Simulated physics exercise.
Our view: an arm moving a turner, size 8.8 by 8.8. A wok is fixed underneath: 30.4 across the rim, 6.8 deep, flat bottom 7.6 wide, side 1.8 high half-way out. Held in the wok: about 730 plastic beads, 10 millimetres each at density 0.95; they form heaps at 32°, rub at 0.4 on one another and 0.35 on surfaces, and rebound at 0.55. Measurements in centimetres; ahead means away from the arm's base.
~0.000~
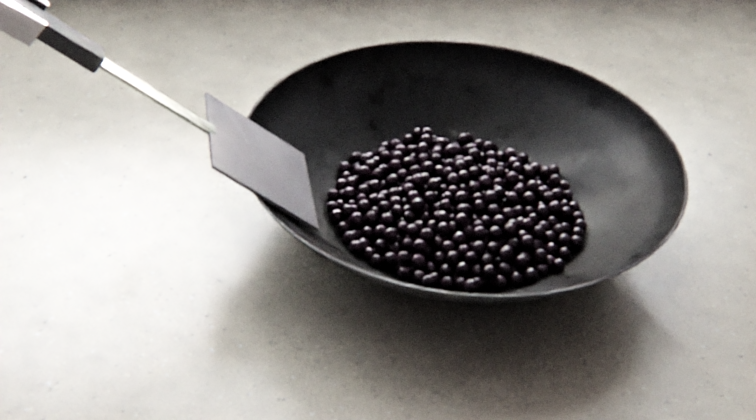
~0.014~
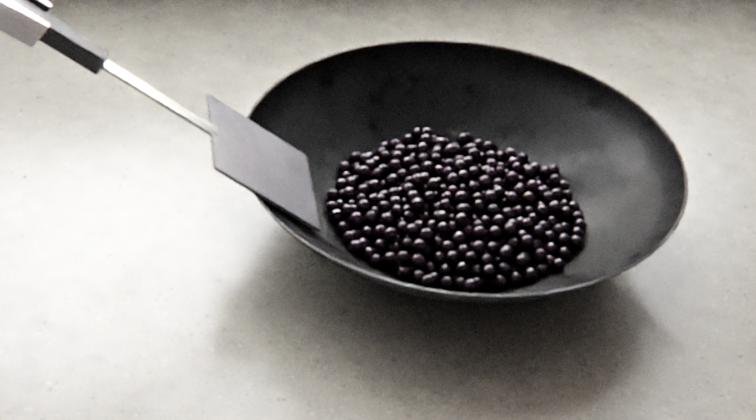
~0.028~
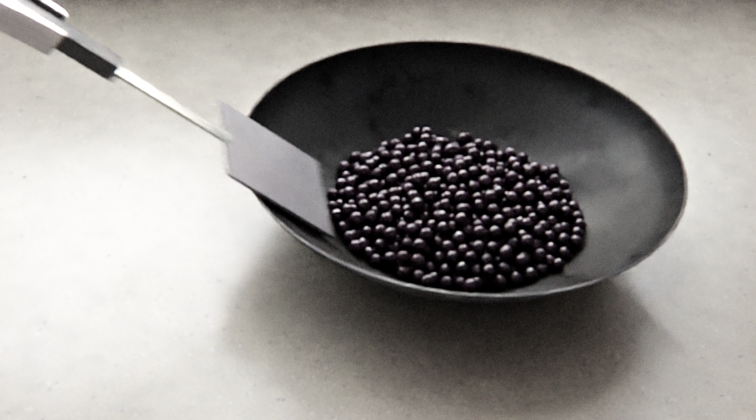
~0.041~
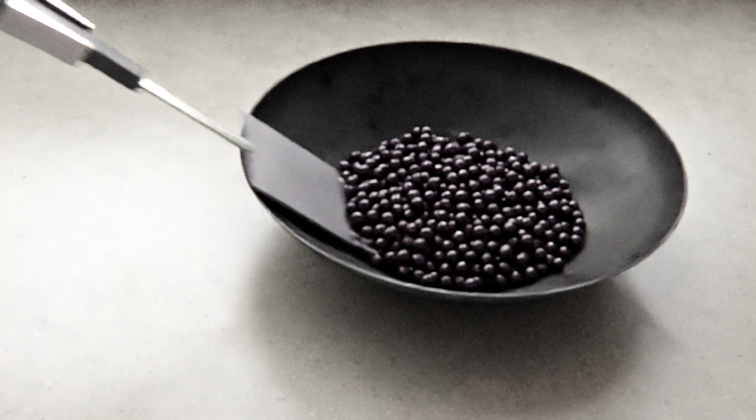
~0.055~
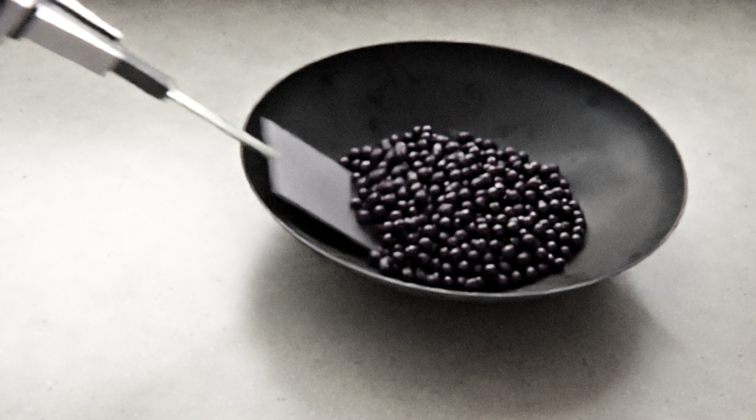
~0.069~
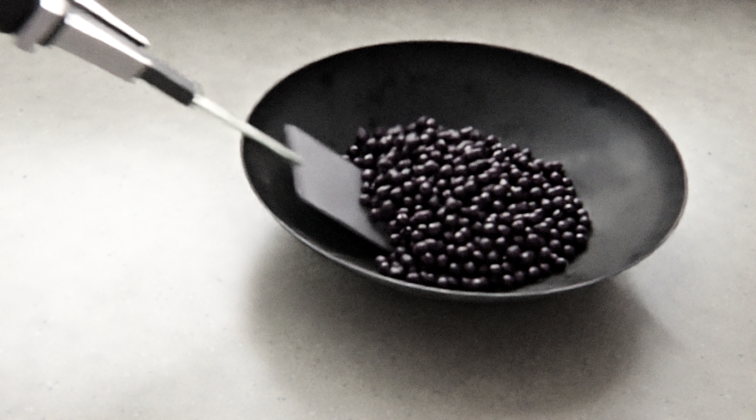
The clip opens on a dark wok holding a mound of small, shiny dark beads, with an arm holding a flat turner at its left rim. After barely moving at first, the arm slides the turner rightward and slightly down into the wok, pressing against the mound's left side and shifting the beads slightly right.
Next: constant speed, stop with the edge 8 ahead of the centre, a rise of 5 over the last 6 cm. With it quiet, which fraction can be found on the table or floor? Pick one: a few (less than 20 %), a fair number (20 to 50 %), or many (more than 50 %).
A fair number, 20 to 50 %.
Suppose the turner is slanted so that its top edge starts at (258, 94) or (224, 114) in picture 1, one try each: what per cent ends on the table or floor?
Roughly 30% and 30%.
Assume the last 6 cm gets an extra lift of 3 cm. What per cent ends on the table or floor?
Close to 35 in a hundred.
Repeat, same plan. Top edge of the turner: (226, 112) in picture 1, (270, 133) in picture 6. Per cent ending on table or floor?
It works out to about 10 %, more or less.
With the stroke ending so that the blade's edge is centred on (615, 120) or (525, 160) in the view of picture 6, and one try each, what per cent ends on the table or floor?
I'd say some 40 per cent, then some 15 per cent.
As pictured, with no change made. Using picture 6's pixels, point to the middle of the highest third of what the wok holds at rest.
Somewhere around (571, 190) in the last picture.
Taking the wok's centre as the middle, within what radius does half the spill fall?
Roughly 64 centimetres.
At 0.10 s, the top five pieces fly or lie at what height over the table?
Roughly 7 cm.
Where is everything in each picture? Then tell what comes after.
The first frame shows turner top edge at (208, 128), sloping 38°; upper third of the load around (459, 198), from x 335 to 580, top at y 135; 727 in the wok.
The second frame shows turner top edge at (211, 130), sloping 38°; upper third of the load around (459, 198), from x 335 to 580, top at y 135.
The third frame shows turner top edge at (224, 136), sloping 38°; upper third of the load around (459, 198), from x 330 to 580, top at y 135.
The fourth frame shows turner top edge at (247, 147), sloping 38°; upper third of the load around (459, 197), from x 335 to 580, top at y 135.
The fifth frame shows turner top edge at (271, 155), sloping 38°; upper third of the load around (451, 195), from x 345 to 580, top at y 130.
The sixth frame shows turner top edge at (295, 160), sloping 38°; upper third of the load around (452, 189), from x 345 to 585, top at y 125; 727 in the wok.
After 0.10 s, sloping 38°, highest piece 7 above the table; 727 in the wok.
After 0.14 s, sloping 38°, highest piece 8 above the table; 727 in the wok.
After 0.36 s, sloping 38°, highest piece 22 above the table; 530 in the wok, 39 on the table or floor, 158 on the blade or in flight.
After 1.41 s, sloping 38°, highest piece 6 above the table; 530 in the wok, 197 on the table or floor.
At rest, 530 in the wok, 197 on the table or floor. That is 27 % on the table or floor.
